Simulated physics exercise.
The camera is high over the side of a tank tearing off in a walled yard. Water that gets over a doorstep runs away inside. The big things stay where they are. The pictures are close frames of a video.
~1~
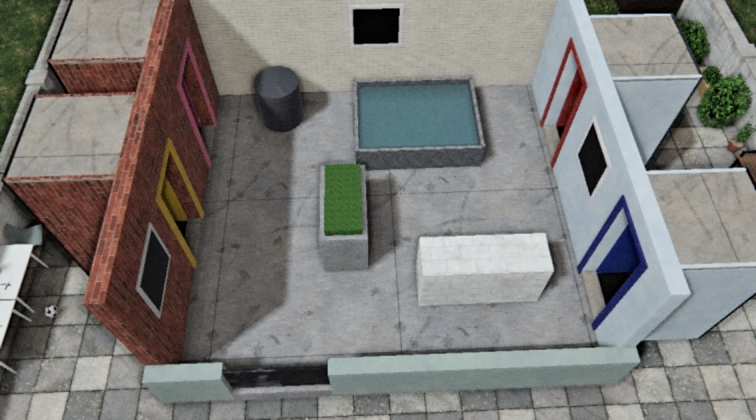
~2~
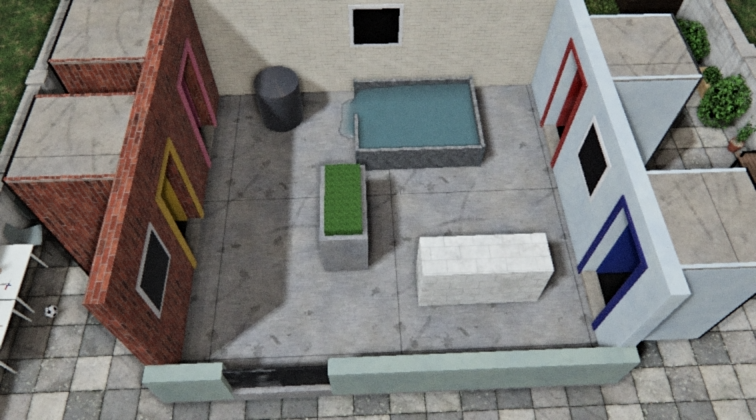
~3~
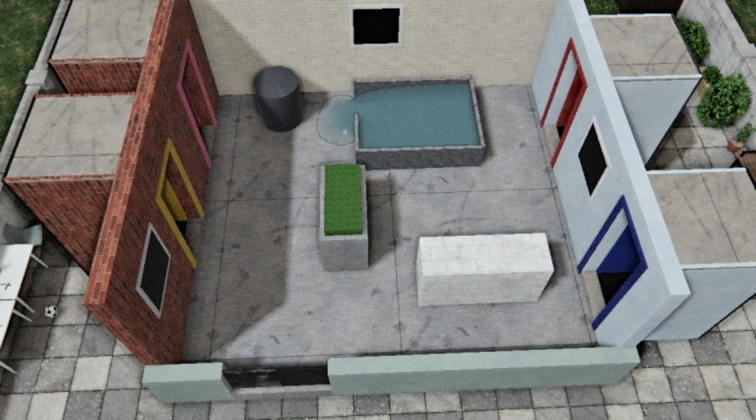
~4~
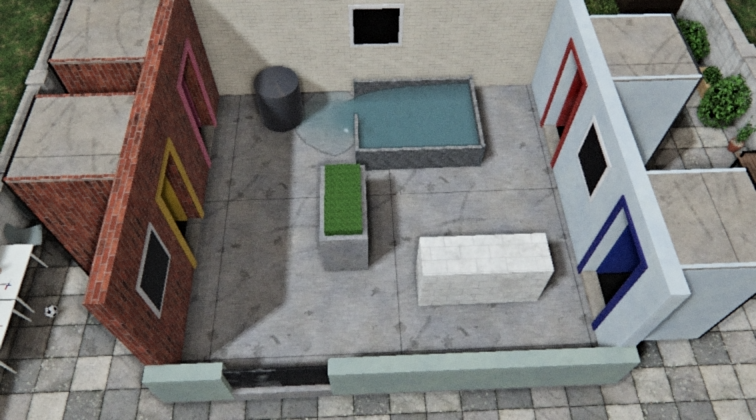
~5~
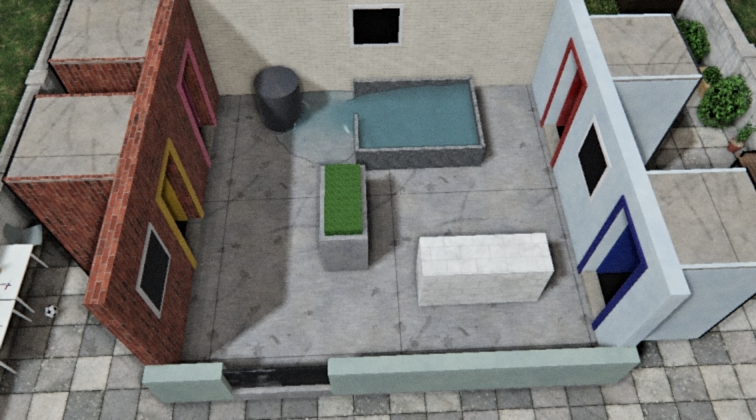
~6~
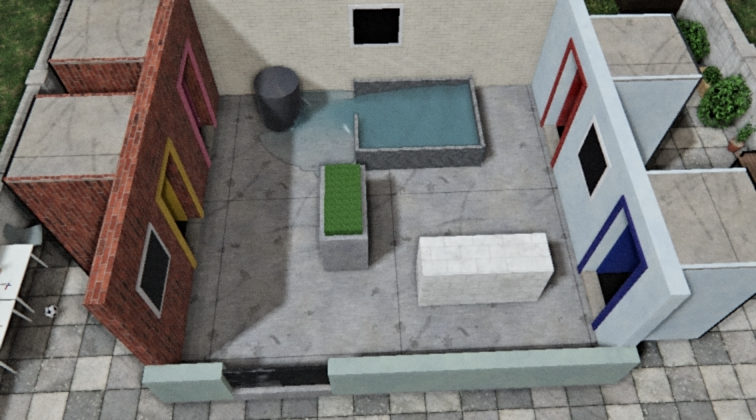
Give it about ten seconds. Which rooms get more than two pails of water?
The red door holds within the limit; the yellow door floods; the pink door holds within the limit; the blue door holds within the limit.
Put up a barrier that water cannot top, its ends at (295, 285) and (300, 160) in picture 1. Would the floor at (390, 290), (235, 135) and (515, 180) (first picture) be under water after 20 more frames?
One after the other: Free of water, awash, free of water.
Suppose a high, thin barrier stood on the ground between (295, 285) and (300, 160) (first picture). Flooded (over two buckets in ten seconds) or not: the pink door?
One by one: Pink is over.
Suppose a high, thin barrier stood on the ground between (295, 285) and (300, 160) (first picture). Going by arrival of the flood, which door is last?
I say the door marked blue.
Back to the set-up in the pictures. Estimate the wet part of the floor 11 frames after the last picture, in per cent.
Some 25 per cent.
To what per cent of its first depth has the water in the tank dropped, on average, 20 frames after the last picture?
I make it 50 per cent.
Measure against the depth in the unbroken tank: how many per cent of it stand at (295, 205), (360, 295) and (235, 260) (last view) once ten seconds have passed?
About 4, 10 and 18 per cent.
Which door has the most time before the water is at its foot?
It is the blue-painted one.
A moment on, water covers 15 % of the floor; the red door not reached, the yellow door not reached, the pink door wet at the sill, nothing in, the blue door not reached.
Next, water covers 25 % of the floor; the red door not reached, the yellow door wet at the sill, nothing in, the pink door wet at the sill, nothing in, the blue door not reached.
Then, water covers 40 % of the floor; the red door not reached, the yellow door under two buckets in, the pink door under two buckets in, the blue door not reached.
Later, water covers 60 % of the floor; the red door wet at the sill, nothing in, the yellow door over two buckets in, the pink door under two buckets in, the blue door not reached.
In the end, water covers 90 % of the floor; the red door wet at the sill, nothing in, the yellow door over two buckets in, the pink door under two buckets in, the blue door wet at the sill, nothing in.
